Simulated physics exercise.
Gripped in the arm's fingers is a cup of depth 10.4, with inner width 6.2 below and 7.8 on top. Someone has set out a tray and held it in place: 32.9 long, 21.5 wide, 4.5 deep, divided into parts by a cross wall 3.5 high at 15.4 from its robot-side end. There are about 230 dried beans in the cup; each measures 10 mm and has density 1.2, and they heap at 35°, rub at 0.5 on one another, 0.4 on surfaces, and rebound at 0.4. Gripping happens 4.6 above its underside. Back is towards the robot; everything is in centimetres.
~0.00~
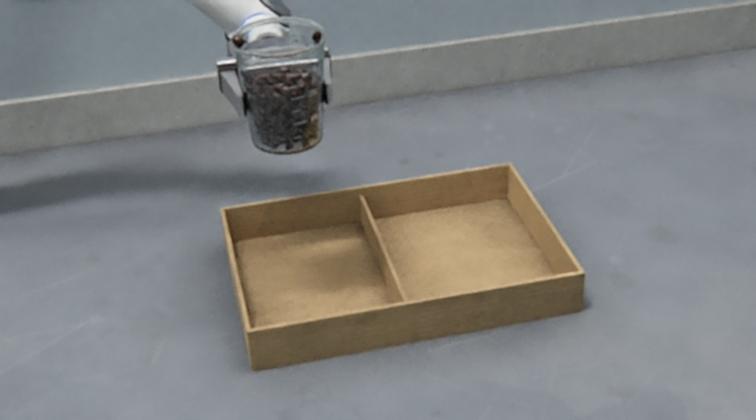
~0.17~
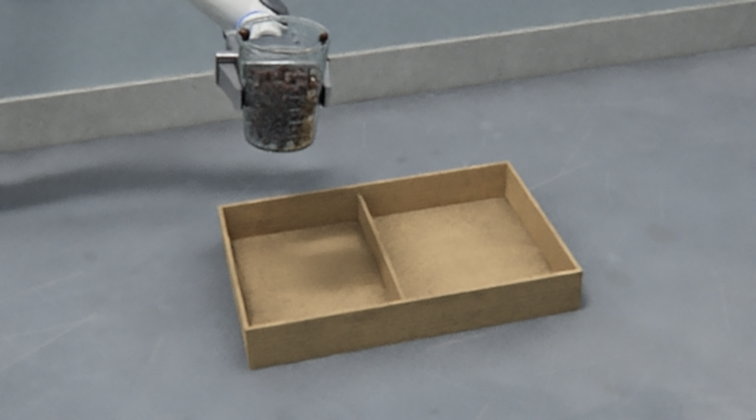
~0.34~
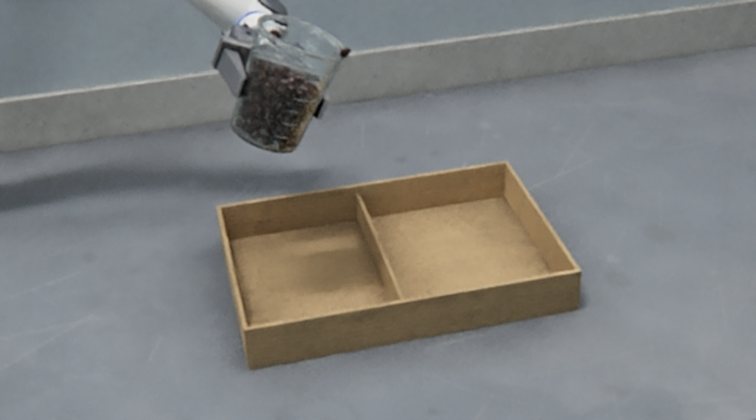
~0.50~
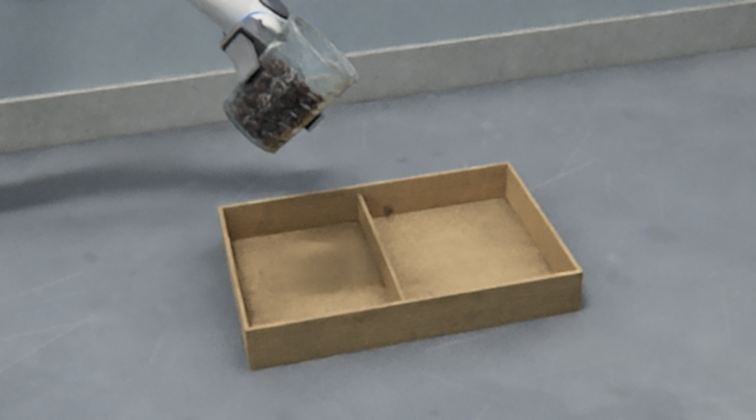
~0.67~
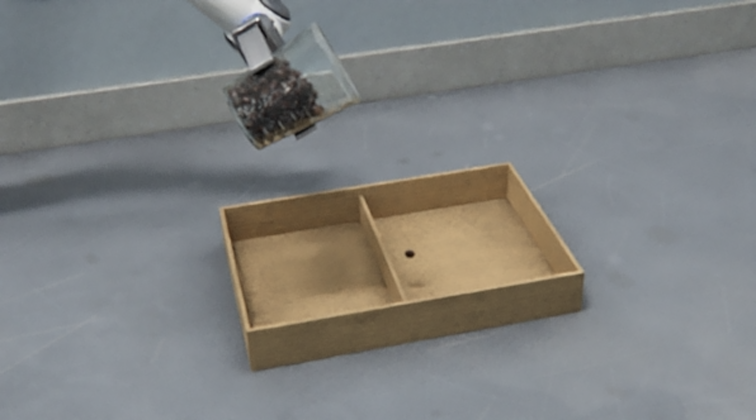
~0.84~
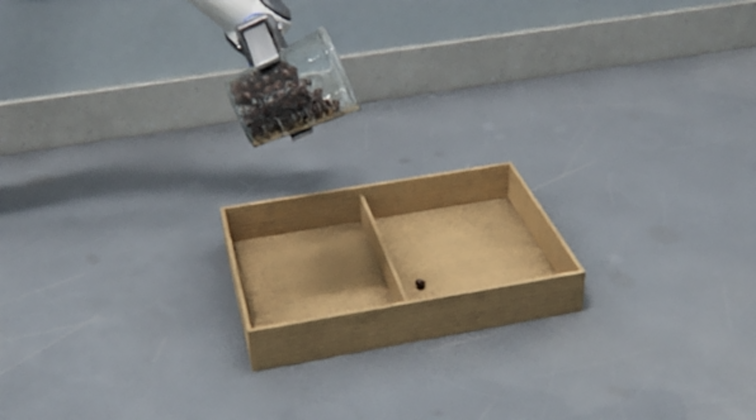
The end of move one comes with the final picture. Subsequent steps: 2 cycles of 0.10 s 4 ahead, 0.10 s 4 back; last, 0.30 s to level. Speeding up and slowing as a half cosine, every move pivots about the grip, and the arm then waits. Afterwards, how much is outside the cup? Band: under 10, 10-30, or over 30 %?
Over 30 %.
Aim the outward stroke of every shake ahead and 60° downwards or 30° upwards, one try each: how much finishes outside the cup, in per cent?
First try some 5 %, second try some 60 %.
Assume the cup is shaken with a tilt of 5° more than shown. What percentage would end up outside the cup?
Some 55 %.
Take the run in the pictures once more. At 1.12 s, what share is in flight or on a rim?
22 per cent.
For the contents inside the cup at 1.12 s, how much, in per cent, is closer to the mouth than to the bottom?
Mouth half share: Roughly 35 %.
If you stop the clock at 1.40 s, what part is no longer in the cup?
I'd put it at some 40 percent.
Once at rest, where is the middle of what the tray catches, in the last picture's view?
Around (453, 260) in the last view.
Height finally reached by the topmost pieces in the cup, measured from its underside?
Roughly 6.5 cm.
By 1.12 s, tilted 72° forward, highest piece 25 above the table; 182 in the cup, 1 in the far-side part, 51 in flight or on a rim.
By 1.40 s, tilted 32° forward, highest piece 27 above the table; 139 in the cup, 83 in the far-side part, 4 in the robot-side part, 8 in flight or on a rim.
By 1.74 s, level, highest piece 25 above the table; 139 in the cup, 91 in the far-side part, 4 in the robot-side part.
By 2.79 s, level, highest piece 25 above the table; 139 in the cup, 91 in the far-side part, 4 in the robot-side part.
Final count, 139 in the cup, 91 in the far-side part, 4 in the robot-side part. That is 41 % outside the cup.
